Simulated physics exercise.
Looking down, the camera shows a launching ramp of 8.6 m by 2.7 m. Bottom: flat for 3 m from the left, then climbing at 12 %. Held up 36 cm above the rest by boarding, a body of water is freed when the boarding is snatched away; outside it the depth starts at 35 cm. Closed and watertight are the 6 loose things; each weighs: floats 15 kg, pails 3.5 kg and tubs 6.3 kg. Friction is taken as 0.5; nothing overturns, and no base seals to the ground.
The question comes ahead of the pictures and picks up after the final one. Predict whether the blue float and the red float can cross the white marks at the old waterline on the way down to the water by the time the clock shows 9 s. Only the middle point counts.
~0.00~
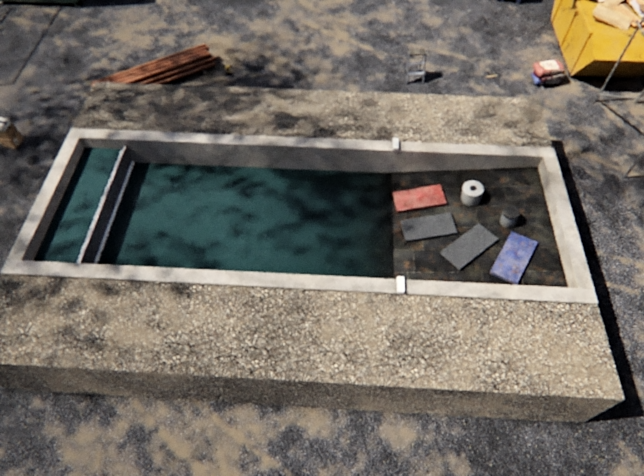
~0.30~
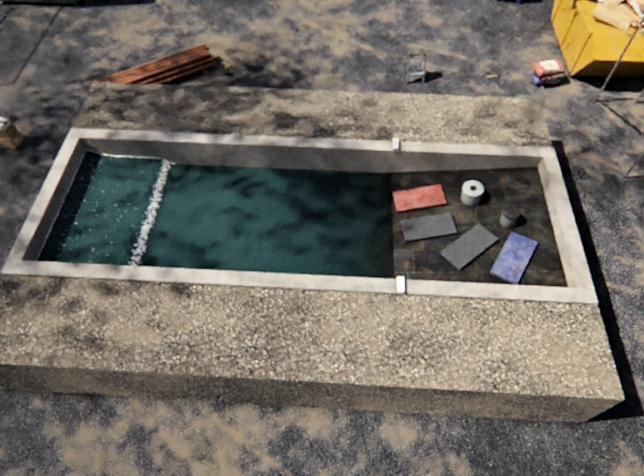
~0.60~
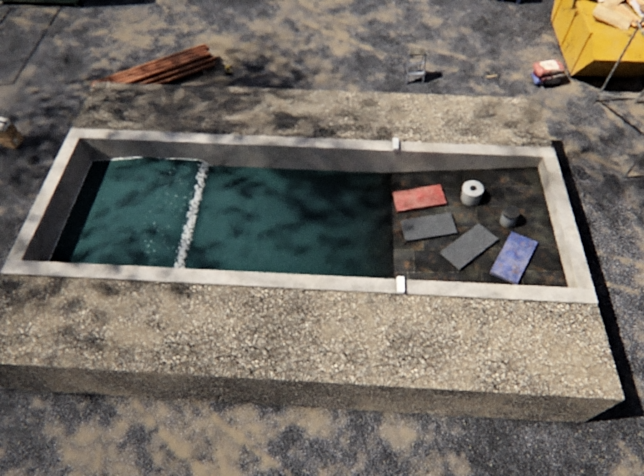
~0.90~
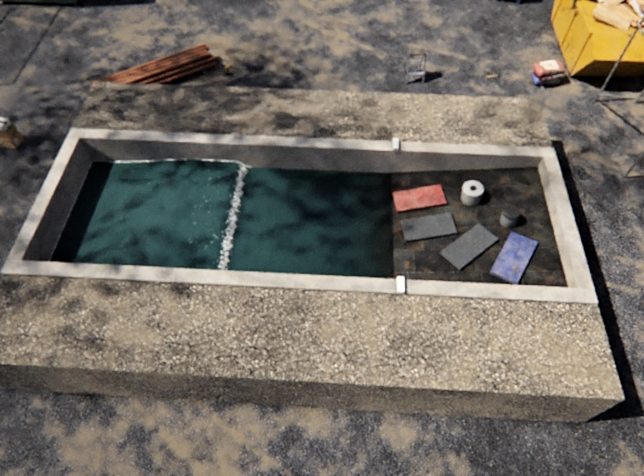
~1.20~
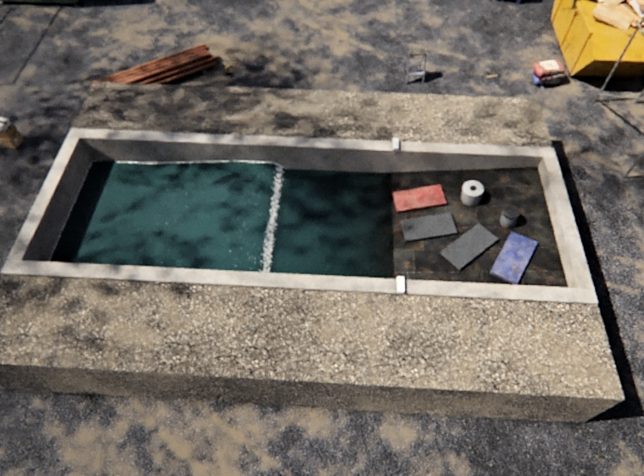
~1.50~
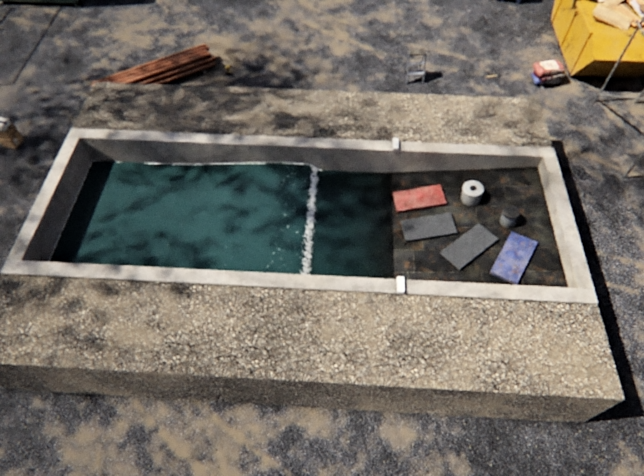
Looking at it, the blue float ends up on the near side, then the red float goes beyond the marks.
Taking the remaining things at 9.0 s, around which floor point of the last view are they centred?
About (362, 230).
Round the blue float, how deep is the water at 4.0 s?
Around 4 cm.
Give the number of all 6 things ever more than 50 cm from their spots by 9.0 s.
I get 4.
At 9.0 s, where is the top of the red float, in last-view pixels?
Look around (265, 186) in the last view.
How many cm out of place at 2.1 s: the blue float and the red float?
By then roughly 0 cm and 0 cm, respectively.
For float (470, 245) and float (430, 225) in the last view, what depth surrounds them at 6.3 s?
Close to 17 and 24 centimetres.
After 2.1 s the blue float is near (515, 257), 0.0 m from its start, aground; the red float is near (420, 198), 0.0 m from its start, aground; 0 of 6 are over the mark; 0 afloat.
After 4.0 s the blue float is near (515, 256), 0.0 m from its start, aground; the red float is near (415, 197), 0.1 m from its start, afloat; 0 of 6 are over the mark; 3 afloat.
After 6.3 s the blue float is near (452, 254), 1.0 m from its start, aground; the red float is near (298, 190), 2.2 m from its start, afloat; 3 of 6 are over the mark; 3 afloat.
After 9.0 s the blue float is near (433, 252), 1.3 m from its start, aground; the red float is near (265, 186), 2.9 m from its start, afloat; 3 of 6 are over the mark; 3 afloat.
